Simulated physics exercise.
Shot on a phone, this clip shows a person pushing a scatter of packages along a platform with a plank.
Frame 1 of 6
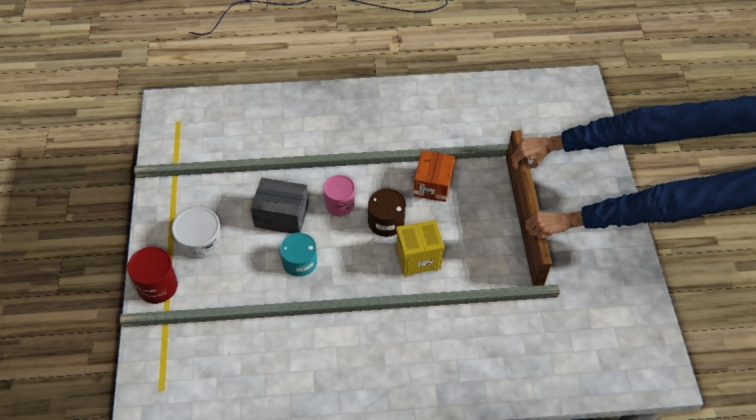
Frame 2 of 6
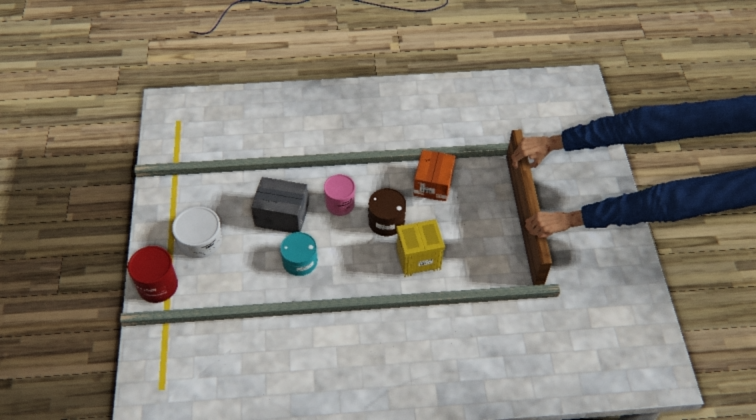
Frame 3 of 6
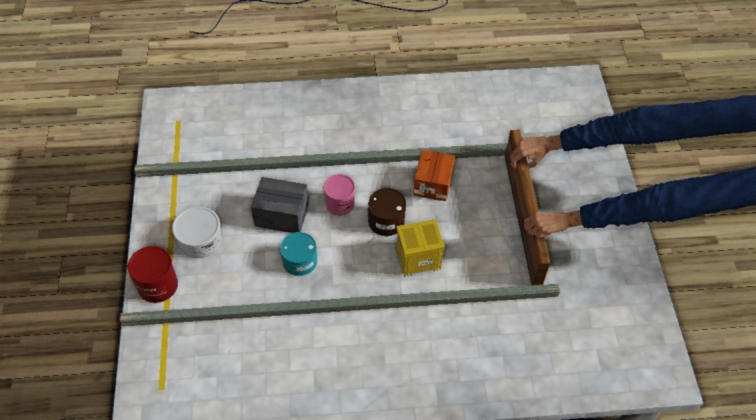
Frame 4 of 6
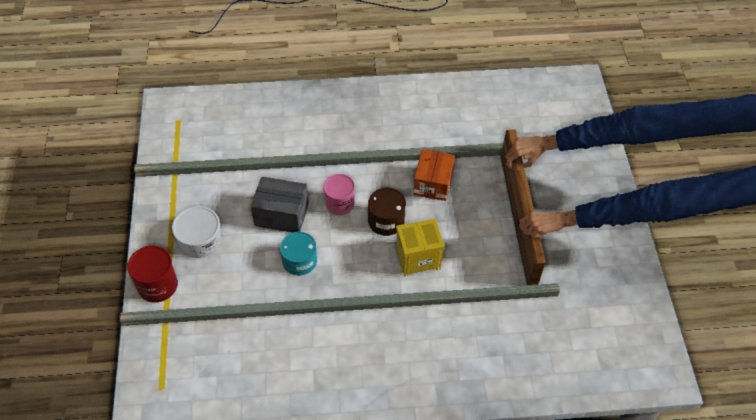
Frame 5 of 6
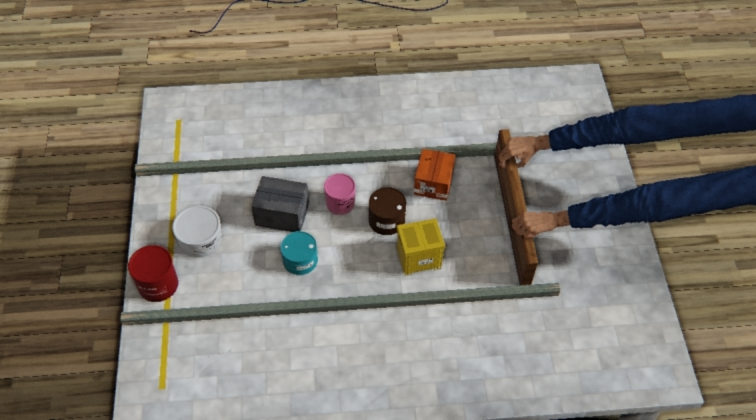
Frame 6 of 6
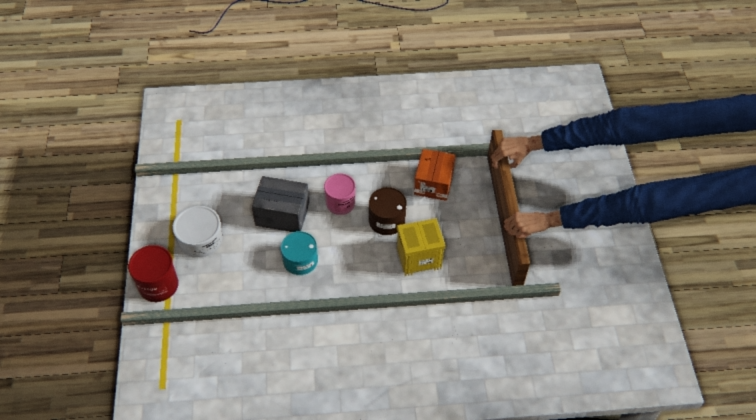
On a grey tiled platform above a wooden floor, a scatter of pails, canisters and boxes sits between two rails, with a yellow tape line at the left. Two hands grip a brown plank at the right, holding it nearly still, then slide it slightly left while the packages stay in place.
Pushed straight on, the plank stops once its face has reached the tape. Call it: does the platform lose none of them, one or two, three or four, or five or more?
It loses five or more.
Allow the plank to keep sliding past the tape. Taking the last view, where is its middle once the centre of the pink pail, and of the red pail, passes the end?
The middle is at (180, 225) when it's the pink pail, and at (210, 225) when it's the red pail.
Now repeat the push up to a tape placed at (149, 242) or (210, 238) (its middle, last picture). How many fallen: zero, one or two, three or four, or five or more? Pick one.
The falls would be at least five; one or two.
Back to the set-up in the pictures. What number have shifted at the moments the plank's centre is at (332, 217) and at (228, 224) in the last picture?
Tally at point one: 6; at point two: 8.
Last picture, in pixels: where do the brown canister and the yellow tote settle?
First (149, 228), then (143, 263).
Early on, none off yet; red pail at rest near (154, 274); white pail at rest near (199, 232); grey box at rest near (281, 205).
A while later, none off yet; red pail travelled a little near (149, 280); white pail travelled about its own width near (169, 247); grey box travelled about its own width near (207, 216).
Finally, the number that fall off is five or more; lost, pink pail, turquoise canister, grey box, white pail and red pail.
